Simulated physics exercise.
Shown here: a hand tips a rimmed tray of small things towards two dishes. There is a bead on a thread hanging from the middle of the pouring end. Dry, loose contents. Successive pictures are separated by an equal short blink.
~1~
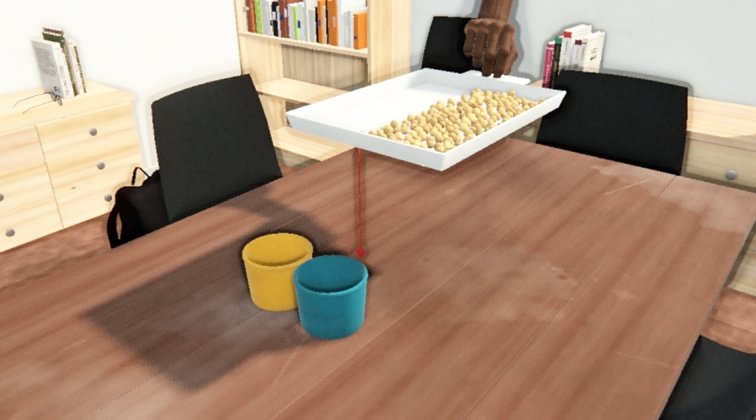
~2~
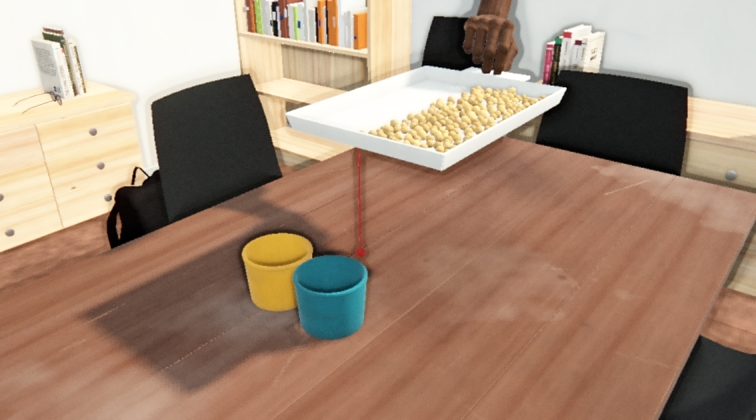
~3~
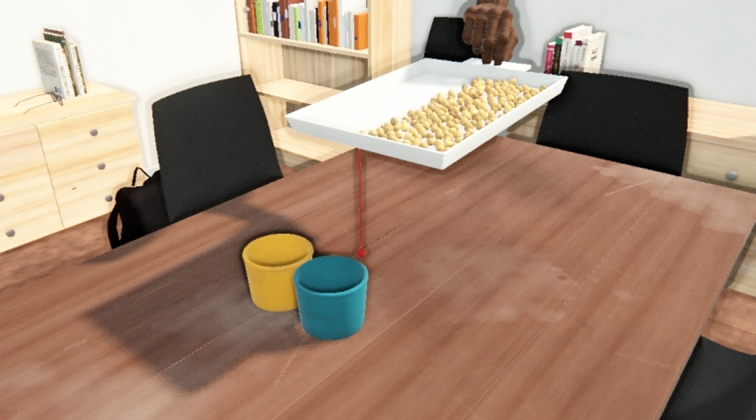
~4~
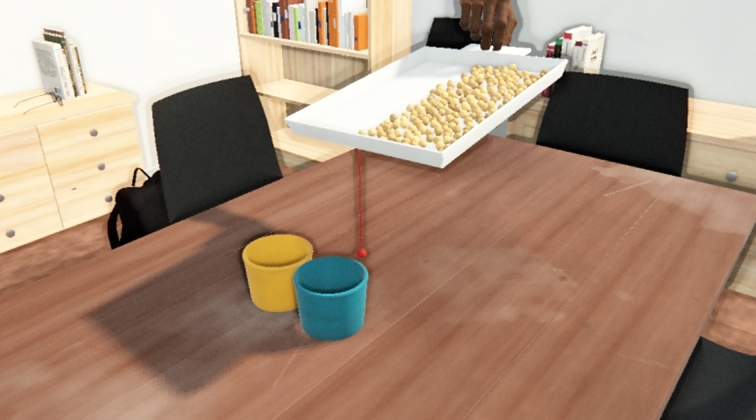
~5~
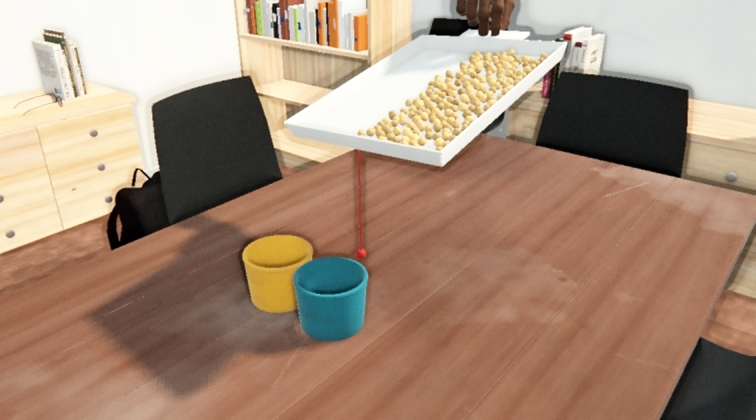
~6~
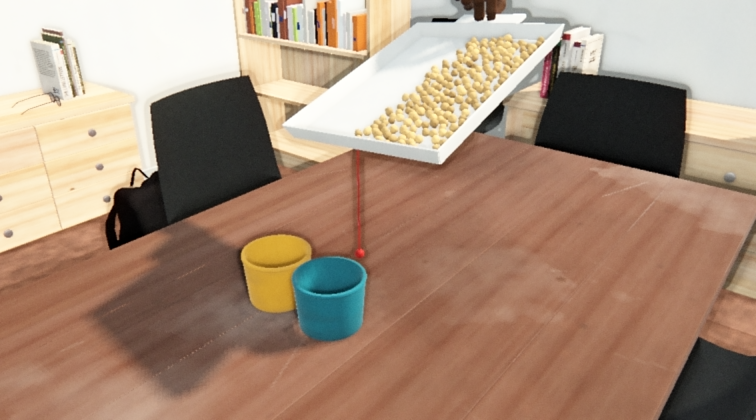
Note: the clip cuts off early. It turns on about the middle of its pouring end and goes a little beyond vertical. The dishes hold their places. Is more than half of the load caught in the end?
Yes.
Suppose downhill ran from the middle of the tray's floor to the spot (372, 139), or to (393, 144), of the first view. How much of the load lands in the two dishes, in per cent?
I'd say some 50 in a hundred at first, then 20 in a hundred.
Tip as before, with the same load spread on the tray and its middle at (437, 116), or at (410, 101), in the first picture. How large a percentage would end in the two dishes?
It would be roughly 70 per cent for the first and roughly 90 per cent for the second.
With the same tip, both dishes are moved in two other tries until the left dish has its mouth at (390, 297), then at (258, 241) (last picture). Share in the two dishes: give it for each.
The first gives 0 %, the second 60 %.
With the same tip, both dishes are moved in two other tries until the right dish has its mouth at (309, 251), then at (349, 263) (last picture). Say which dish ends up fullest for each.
Try 1: The rightmost dish; try 2: The leftmost dish.
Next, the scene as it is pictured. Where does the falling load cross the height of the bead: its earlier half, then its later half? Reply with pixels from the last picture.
Initially about (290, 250); subsequently about (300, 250).
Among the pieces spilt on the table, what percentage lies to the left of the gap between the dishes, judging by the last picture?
Roughly 70 in a hundred.
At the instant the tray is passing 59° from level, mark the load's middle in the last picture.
The middle of the load sits near (345, 121).
Just after the last frame, tray tipped steeply; almost all on the tray; about a tenth in the air.
A moment on, tray tipped right over; roughly two thirds on the tray; about a tenth in the right dish; about a tenth in the left dish; about a tenth outside both; about a tenth in the air.
Further on, tray tipped past a quarter turn; roughly a quarter in the right dish; roughly half in the left dish; roughly a quarter outside both.
When it is over, tray tipped past a quarter turn; roughly a quarter in the right dish; roughly half in the left dish; roughly a quarter outside both.
